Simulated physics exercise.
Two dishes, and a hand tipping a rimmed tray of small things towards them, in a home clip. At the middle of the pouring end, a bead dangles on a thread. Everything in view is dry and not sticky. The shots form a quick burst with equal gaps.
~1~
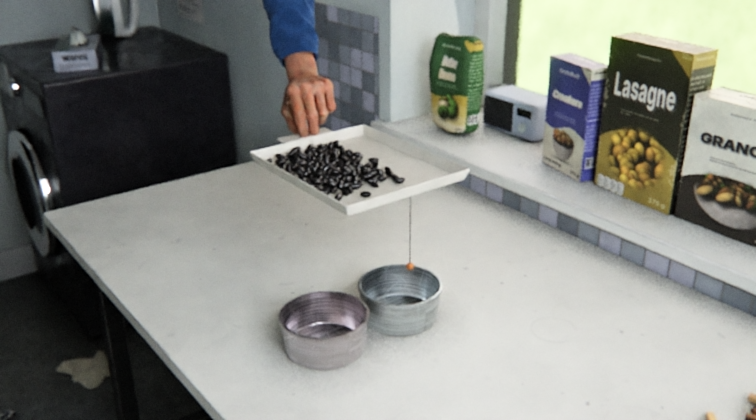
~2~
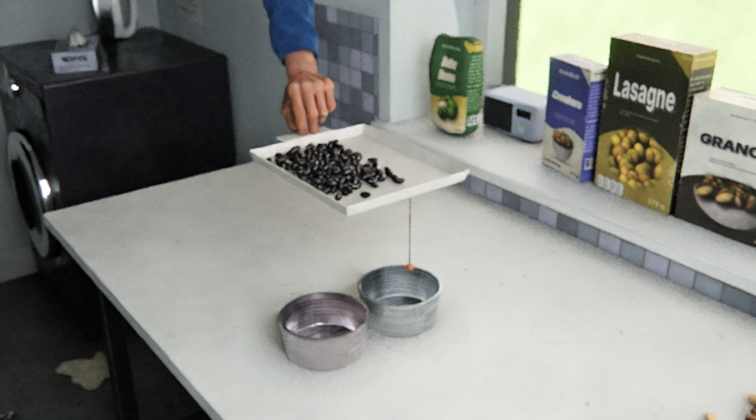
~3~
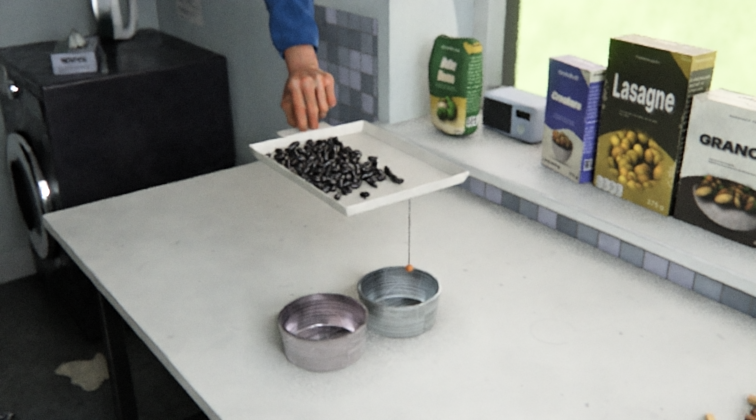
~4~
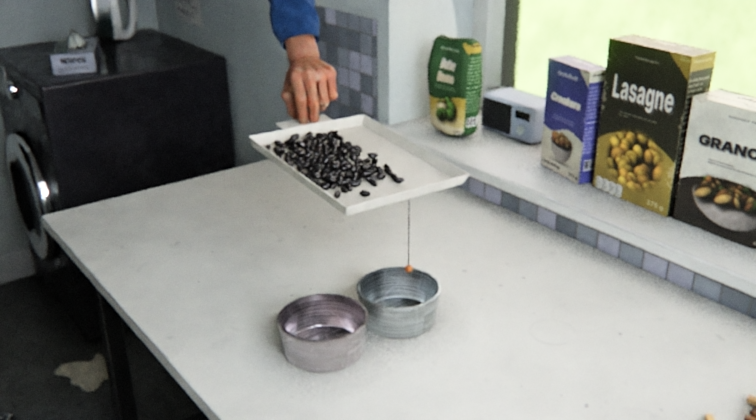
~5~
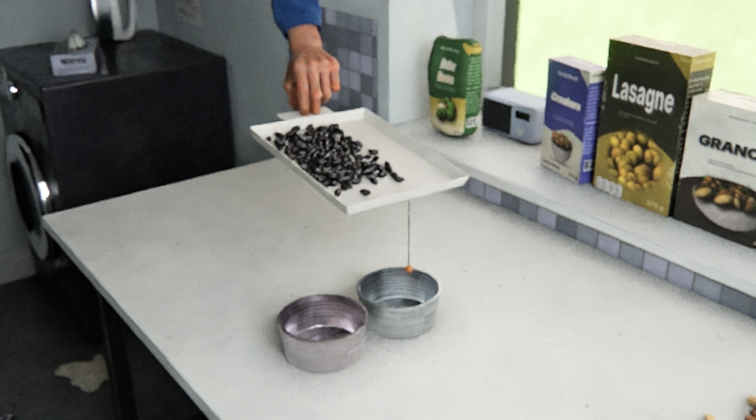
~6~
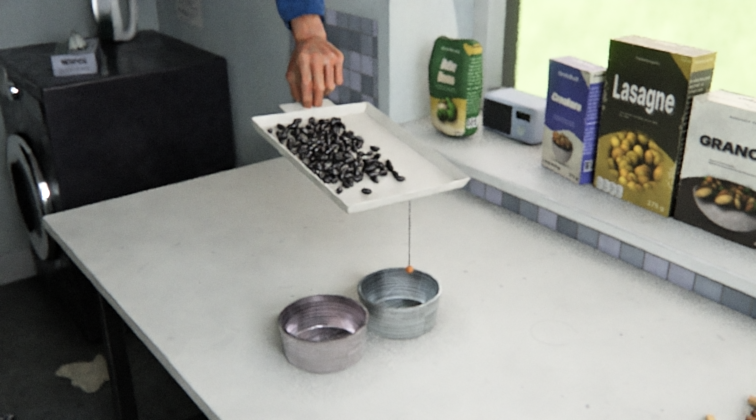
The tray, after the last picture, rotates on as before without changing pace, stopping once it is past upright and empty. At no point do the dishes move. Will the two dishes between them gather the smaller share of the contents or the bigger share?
Between them the dishes gather the smaller share.
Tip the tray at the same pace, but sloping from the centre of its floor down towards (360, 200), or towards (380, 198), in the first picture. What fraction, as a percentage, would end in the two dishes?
The first try yields 80 percent and the second 60 percent.
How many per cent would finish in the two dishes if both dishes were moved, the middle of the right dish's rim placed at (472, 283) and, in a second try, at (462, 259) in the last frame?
I'd say about 70 percent, followed by about 60 percent.
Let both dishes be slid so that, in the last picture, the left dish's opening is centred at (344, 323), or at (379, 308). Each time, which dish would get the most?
Well, first the dish at right, then the dish at right.
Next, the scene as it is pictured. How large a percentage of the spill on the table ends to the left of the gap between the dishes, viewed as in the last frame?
Some 0 %.
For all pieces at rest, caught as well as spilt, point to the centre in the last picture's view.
About pixel (480, 304).
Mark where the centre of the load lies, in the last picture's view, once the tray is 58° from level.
(423, 181).
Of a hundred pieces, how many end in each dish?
Estimate - left dish 0 percent, right dish 10 percent.
Soon, tray tipped steeply; most on the tray; a stray few outside both; a small part in the air.
A while on, tray tipped right over; about half on the tray; a stray few in the right dish; about a quarter outside both; a small part in the air.
Towards the end, tray tipped past a quarter turn; a small part in the right dish; most outside both.
Finally, tray tipped past a quarter turn; none in the left dish; a small part in the right dish; most outside both.
